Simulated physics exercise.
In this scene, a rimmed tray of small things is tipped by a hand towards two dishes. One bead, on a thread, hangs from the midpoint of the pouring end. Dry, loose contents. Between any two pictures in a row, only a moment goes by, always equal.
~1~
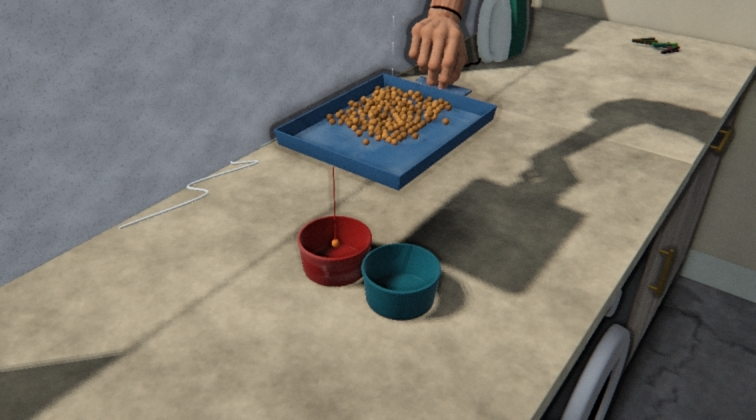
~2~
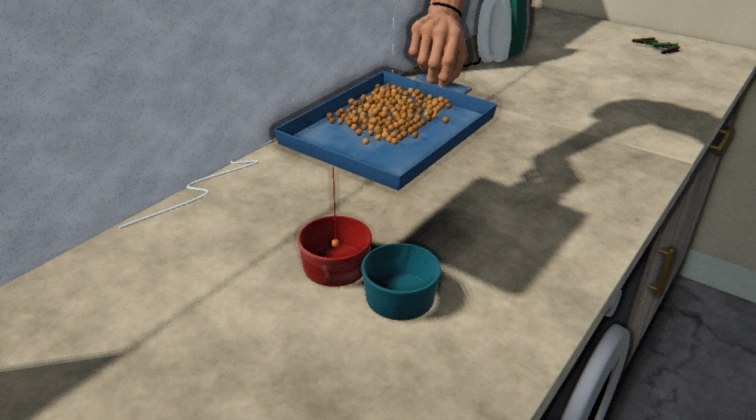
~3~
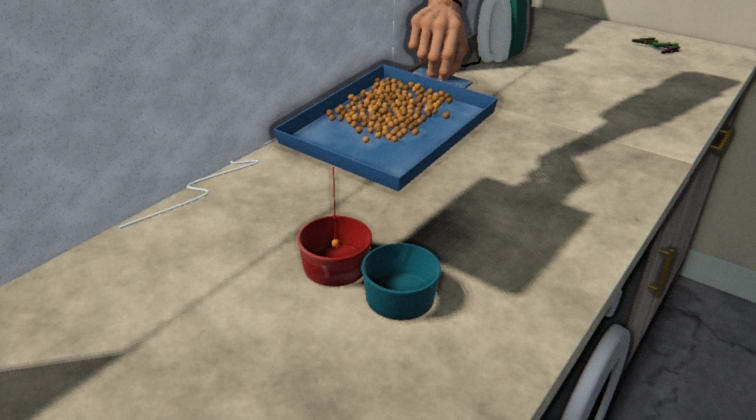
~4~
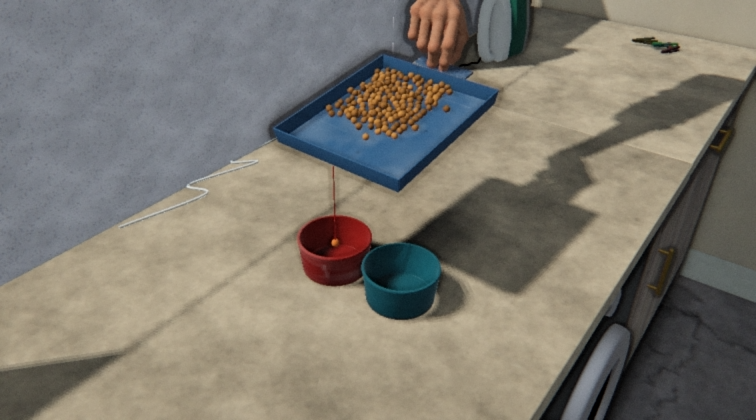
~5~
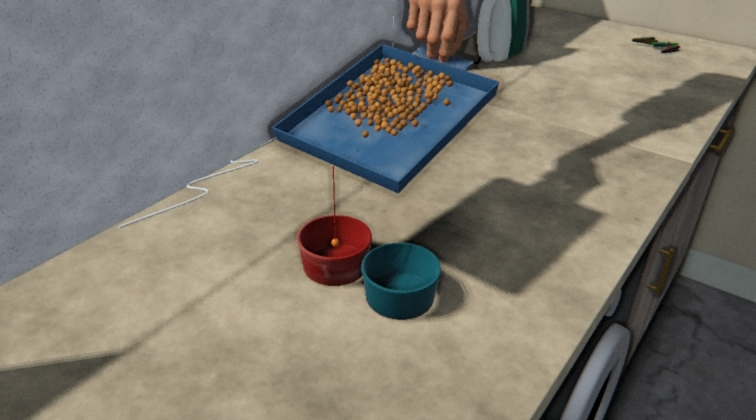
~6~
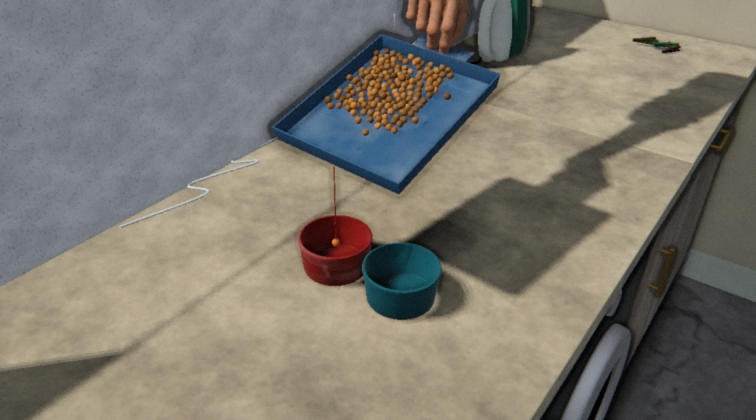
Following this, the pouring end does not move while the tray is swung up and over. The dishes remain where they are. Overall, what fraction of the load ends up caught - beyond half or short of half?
Short of half.
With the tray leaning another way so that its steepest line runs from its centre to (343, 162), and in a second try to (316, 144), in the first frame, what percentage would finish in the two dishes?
So it's 0 percent with the first slope and 10 percent with the other.
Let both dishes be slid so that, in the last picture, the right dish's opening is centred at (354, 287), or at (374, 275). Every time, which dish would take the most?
First try, the rightmost dish; second try, the rightmost dish.
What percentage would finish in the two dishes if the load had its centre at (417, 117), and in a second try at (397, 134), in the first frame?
It comes to about 20 per cent the first time and about 20 per cent the second.
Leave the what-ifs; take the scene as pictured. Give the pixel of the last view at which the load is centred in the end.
The centre ends up roughly at (345, 331).
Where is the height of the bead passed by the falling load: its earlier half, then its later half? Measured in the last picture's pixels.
At about (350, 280), then at (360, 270).
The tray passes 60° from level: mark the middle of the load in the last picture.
The load's middle is around (361, 153).
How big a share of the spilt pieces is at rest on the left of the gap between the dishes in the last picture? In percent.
Looks like close to 80 per cent of it.
Just after the last frame, tray tipped steeply; almost all on the tray; about a tenth in the air.
A moment on, tray tipped right over; the larger part on the tray; just a few in the right dish; about a tenth outside both; just a few in the air.
Further on, tray tipped past a quarter turn; roughly a quarter in the right dish; the larger part outside both.
When it is over, tray tipped past a quarter turn; roughly a quarter in the right dish; not one in the left dish; the larger part outside both.
